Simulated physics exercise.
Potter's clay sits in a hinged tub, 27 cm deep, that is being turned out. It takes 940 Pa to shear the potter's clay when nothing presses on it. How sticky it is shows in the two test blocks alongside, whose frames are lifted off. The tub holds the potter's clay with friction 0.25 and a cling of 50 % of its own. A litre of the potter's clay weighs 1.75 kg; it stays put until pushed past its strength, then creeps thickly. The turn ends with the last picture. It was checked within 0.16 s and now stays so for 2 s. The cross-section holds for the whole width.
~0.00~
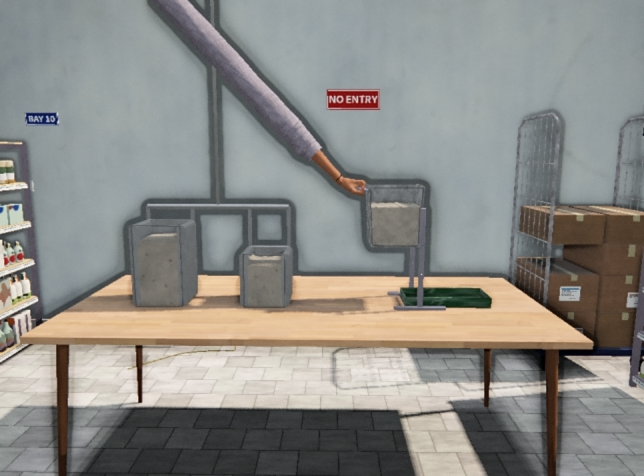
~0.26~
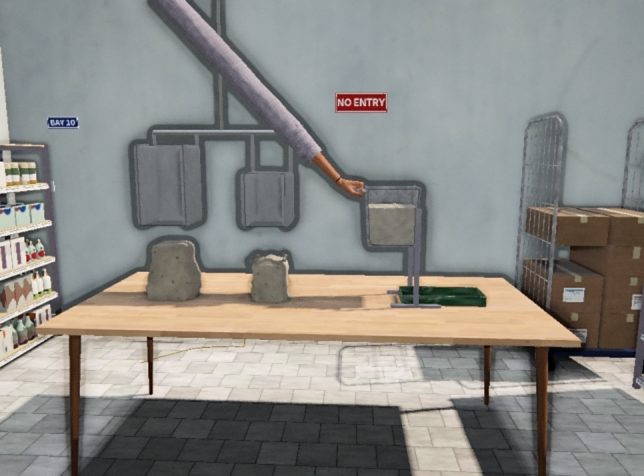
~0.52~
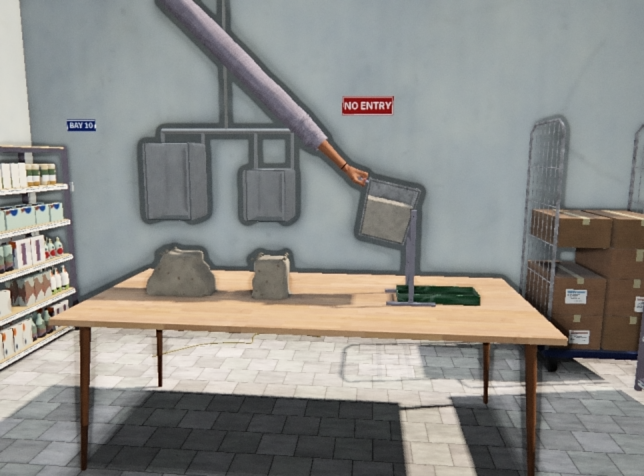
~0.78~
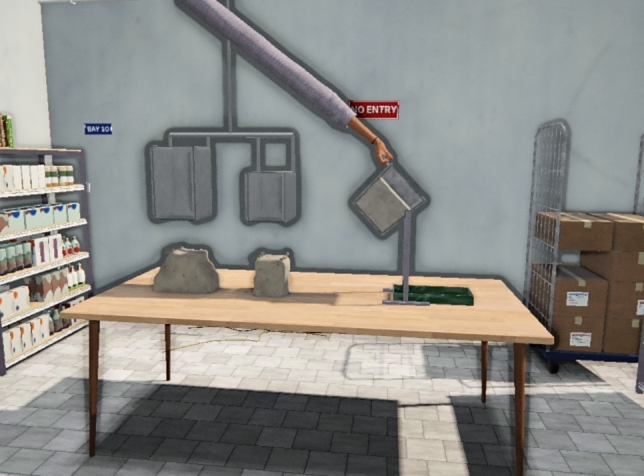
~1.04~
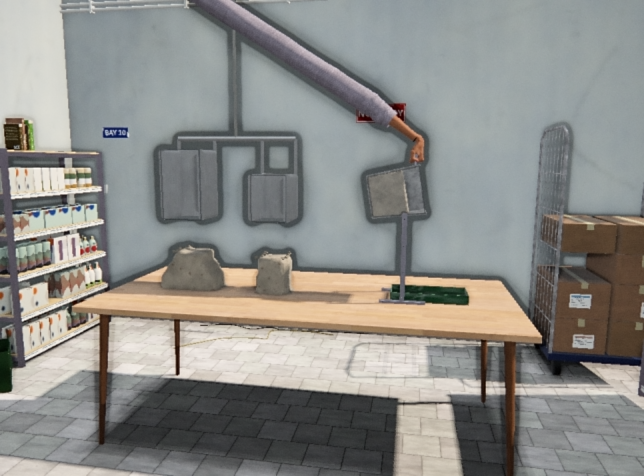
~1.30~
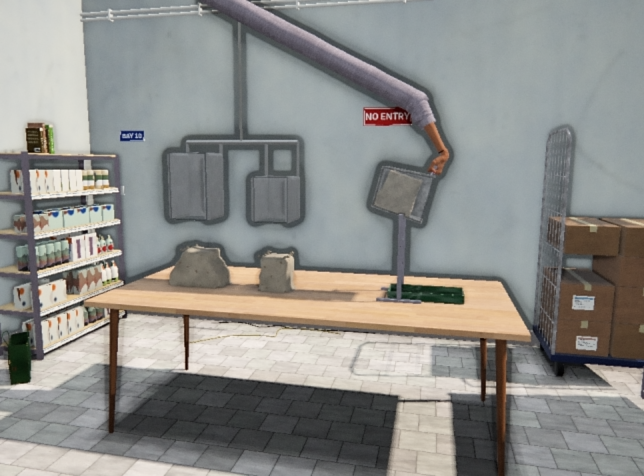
In a stockroom, casings rise off two grey blocks, the left one slumping, then a hand turns a clay-filled tub clockwise.
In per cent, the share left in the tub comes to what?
Close to 43 per cent.
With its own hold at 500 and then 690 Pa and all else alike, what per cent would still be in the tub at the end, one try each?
In turn about 35 %, 40 %.
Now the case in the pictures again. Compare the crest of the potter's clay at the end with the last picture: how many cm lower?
Roughly 11 cm.
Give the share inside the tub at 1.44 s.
Near 100 %.
By 1.44 s, the tub is at 104 degrees and holds 100 %.
By 1.61 s, the tub is at 104 degrees and holds 73 %.
By 1.78 s, the tub is at 104 degrees and holds 43 %.
By 1.95 s, the tub is at 104 degrees and holds 43 %.
By 3.30 s, at the end, the tub is at 104 degrees and holds 43 %.
